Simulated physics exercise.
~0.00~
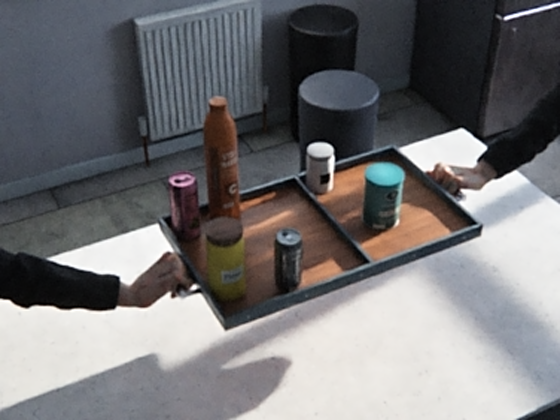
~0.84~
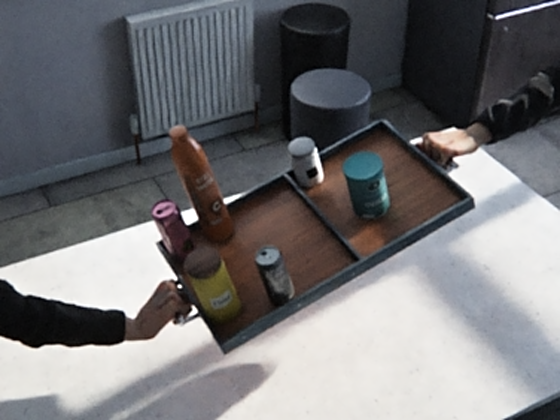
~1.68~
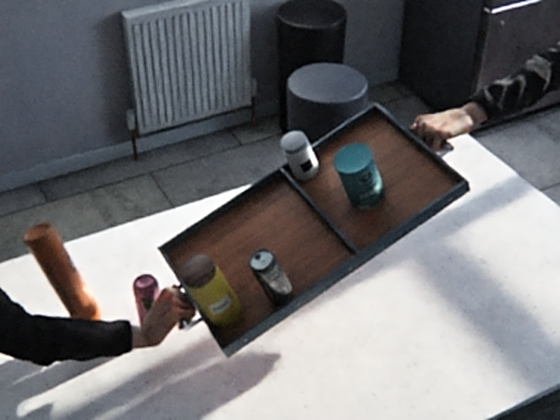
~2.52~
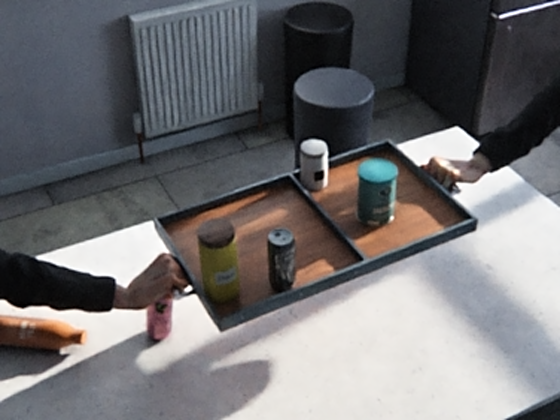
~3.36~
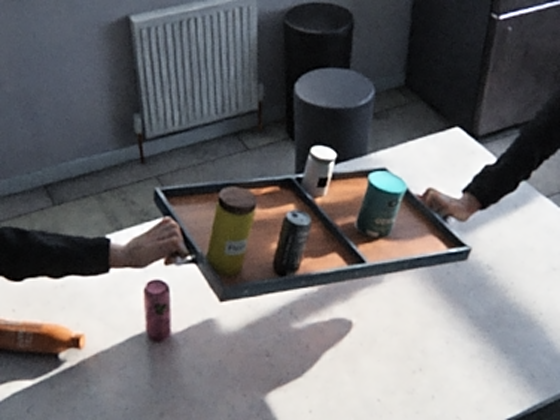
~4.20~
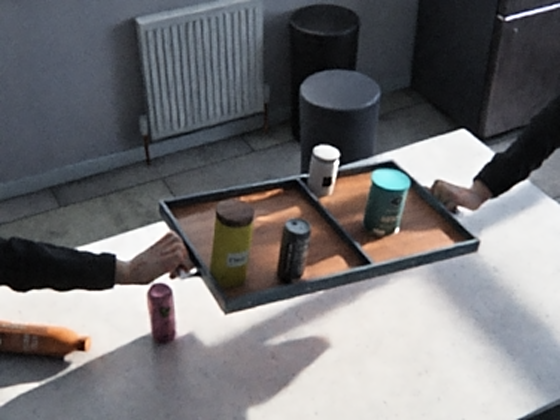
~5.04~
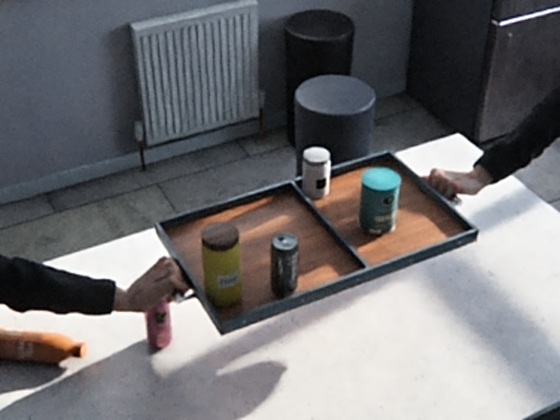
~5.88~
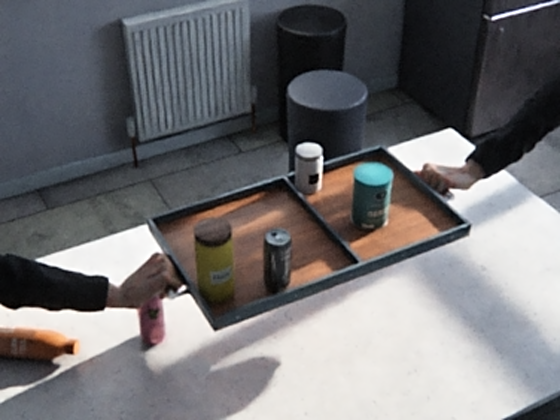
Two hands tilt a loaded tray left, dropping a bottle and pink can, then level it.
